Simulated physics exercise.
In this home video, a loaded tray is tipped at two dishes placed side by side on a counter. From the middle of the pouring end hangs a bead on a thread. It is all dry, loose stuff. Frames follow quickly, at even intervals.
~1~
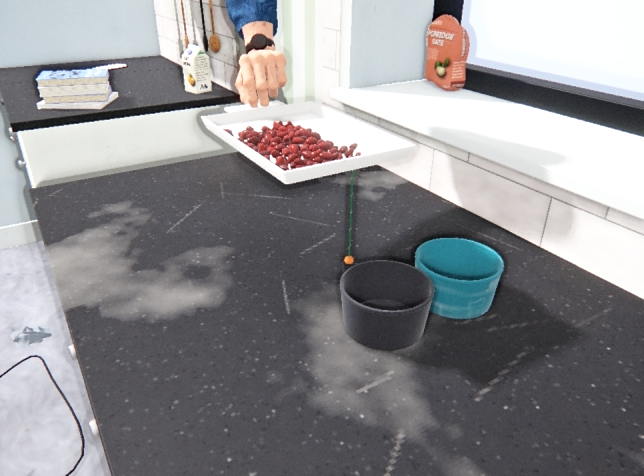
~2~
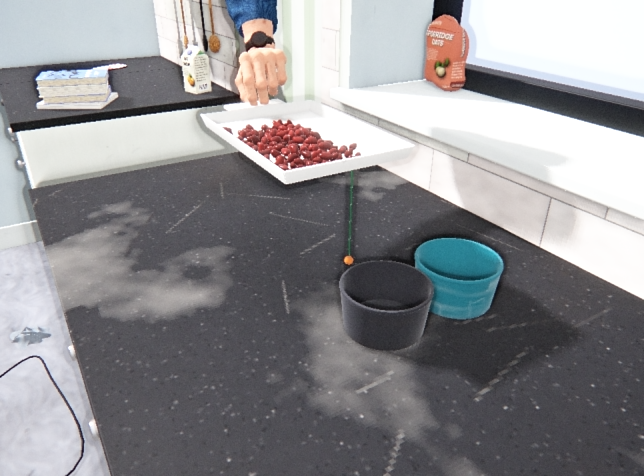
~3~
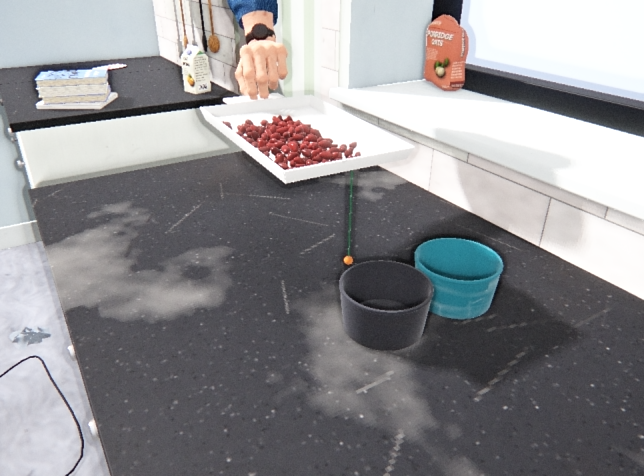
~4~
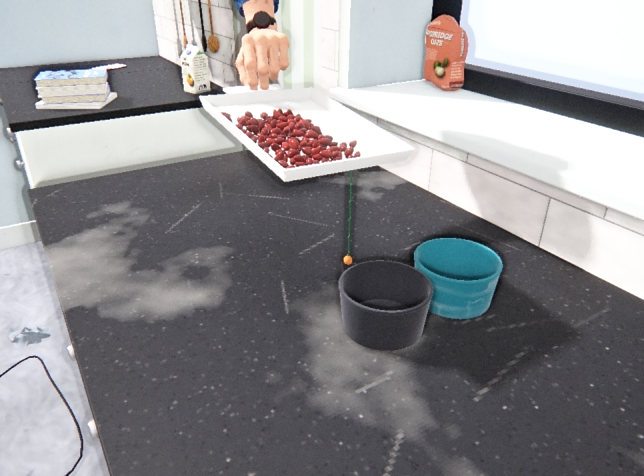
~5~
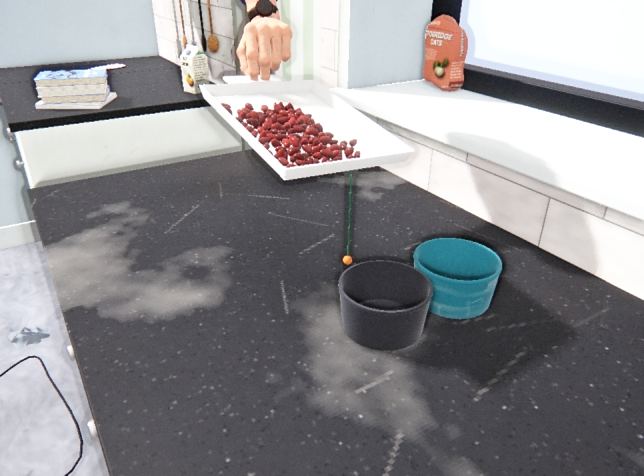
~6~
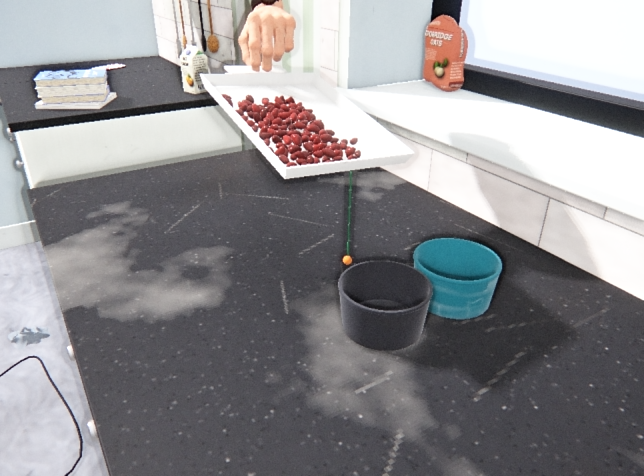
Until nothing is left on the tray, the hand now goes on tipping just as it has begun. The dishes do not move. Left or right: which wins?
The dish to the left will collect more.
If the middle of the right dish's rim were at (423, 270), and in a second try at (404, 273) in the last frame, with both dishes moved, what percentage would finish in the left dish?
That makes 20 per cent, followed by 10 per cent.
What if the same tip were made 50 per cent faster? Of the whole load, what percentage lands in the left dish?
That works out at roughly 50 per cent.
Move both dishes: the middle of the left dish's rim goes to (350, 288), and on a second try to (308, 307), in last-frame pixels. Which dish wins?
The rightmost dish, then the rightmost dish.
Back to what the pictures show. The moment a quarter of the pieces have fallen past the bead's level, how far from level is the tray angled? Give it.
85° or so.
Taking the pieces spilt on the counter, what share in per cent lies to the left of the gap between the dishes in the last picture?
It comes to about 90 percent.
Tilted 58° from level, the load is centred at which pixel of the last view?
I'd put it at about (352, 134).
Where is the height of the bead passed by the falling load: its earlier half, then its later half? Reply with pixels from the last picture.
Near (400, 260) and later near (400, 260).
Soon after the last picture, tray tipped steeply; nearly all on the tray; a stray few in the right dish; a stray few in the air.
A little later, tray tipped right over; a small part on the tray; about half in the left dish; a small part in the right dish; a small part outside both; about a quarter in the air.
Later still, tray tipped past a quarter turn; about two thirds in the left dish; about a quarter in the right dish; about a quarter outside both; a stray few in the air.
At rest, tray tipped past a quarter turn; about two thirds in the left dish; about a quarter in the right dish; about a quarter outside both; a stray few in the air.
